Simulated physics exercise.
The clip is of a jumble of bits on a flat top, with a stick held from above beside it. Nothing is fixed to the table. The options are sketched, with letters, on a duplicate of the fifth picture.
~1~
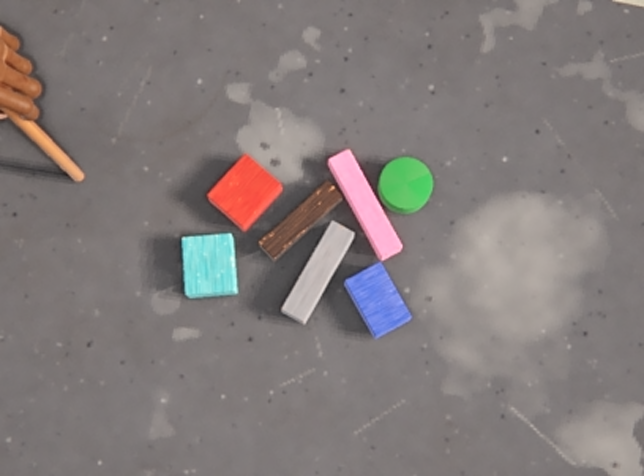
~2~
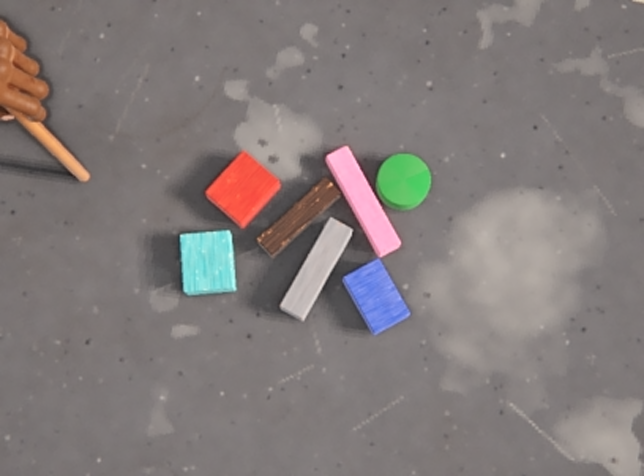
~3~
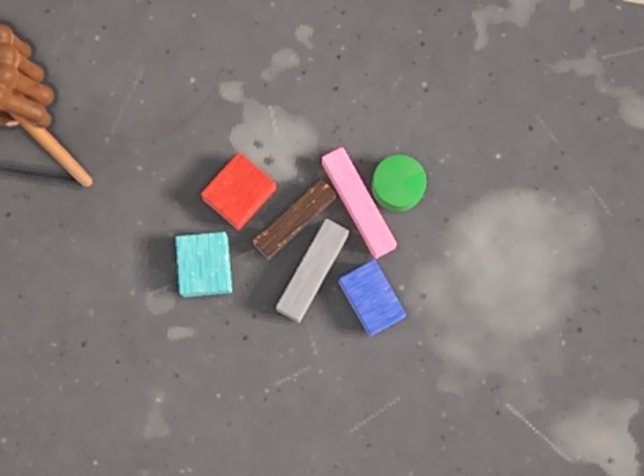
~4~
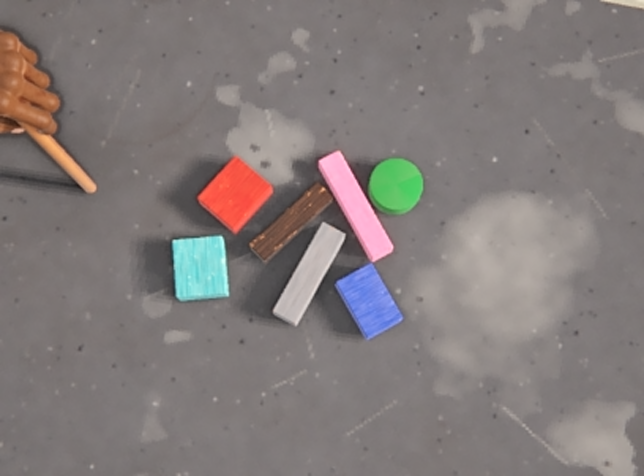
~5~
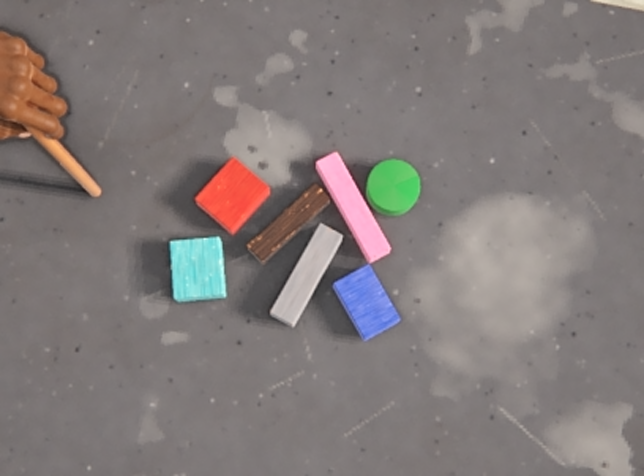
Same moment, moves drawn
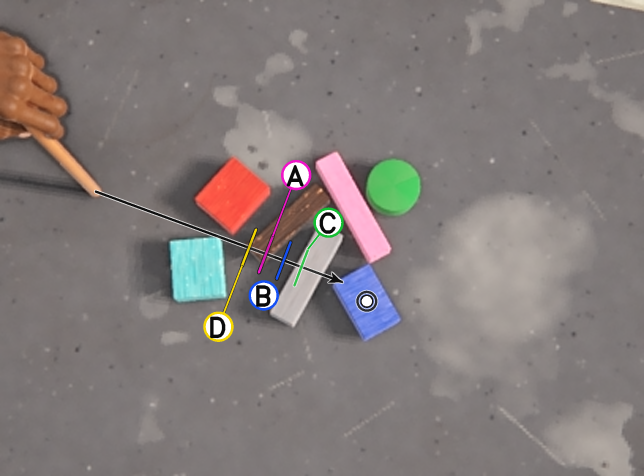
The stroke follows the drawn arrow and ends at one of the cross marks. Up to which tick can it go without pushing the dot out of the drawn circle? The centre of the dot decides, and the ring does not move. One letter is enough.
At B, and not beyond.
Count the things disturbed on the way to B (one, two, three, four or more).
In all, two.
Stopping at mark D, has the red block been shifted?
By then, no.
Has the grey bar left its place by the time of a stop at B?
Yes.
On the marked copy, A at (266, 254); B at (284, 261); C at (302, 267); D at (249, 248); the arrow from (96, 192) to (342, 282); the white dot at (366, 301).
Taking B. A third of the way, foot of the stick (163, 217).
Two thirds of the way, foot of the stick (231, 241).
When it is over, foot of the stick (284, 261); black bar (309, 231); grey bar (322, 280); the dot is still in its ring.
As for the rest, A keeps the dot in but is short; C shifts the dotted thing to (383, 308); D keeps the dot in but is short.
